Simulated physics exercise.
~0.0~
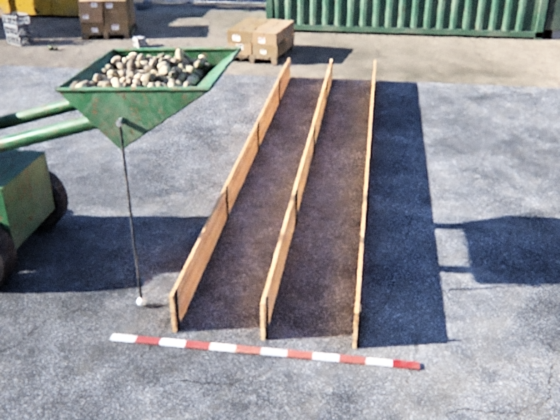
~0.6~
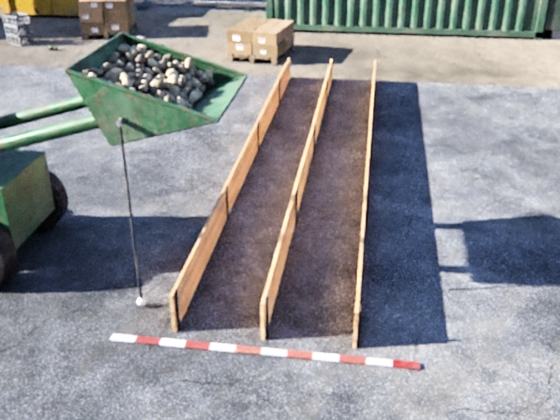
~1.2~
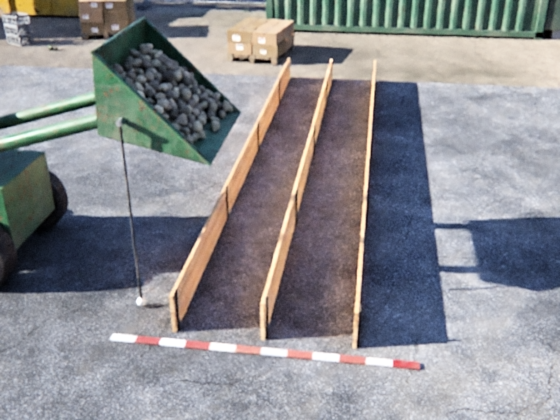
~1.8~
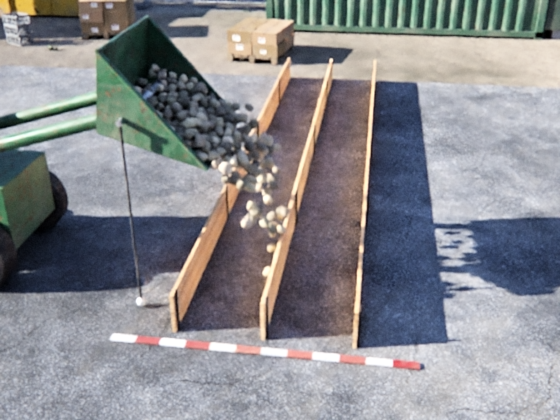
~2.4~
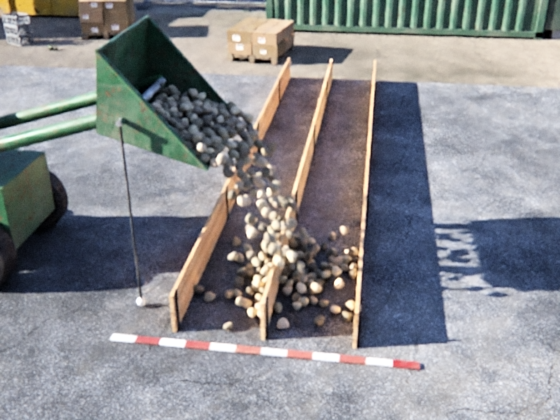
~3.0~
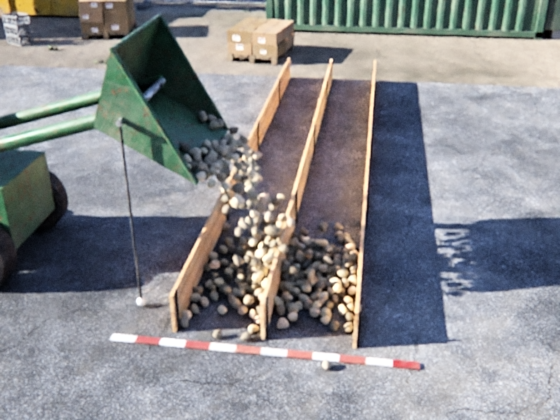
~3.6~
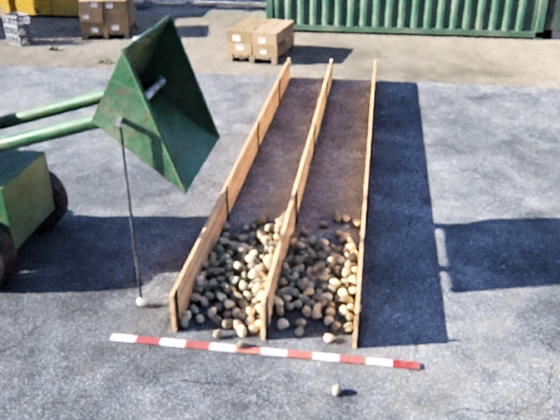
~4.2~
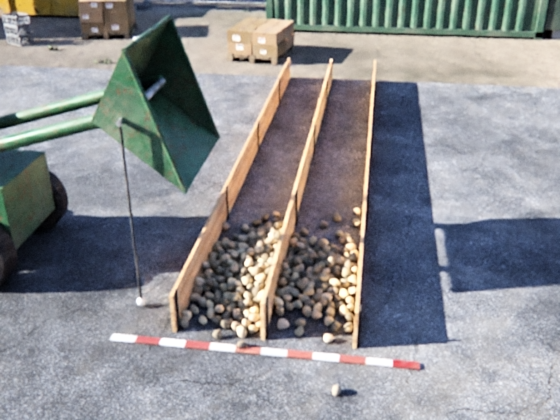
A green loader bucket tips right and pours all its stones into two board-lined bays.
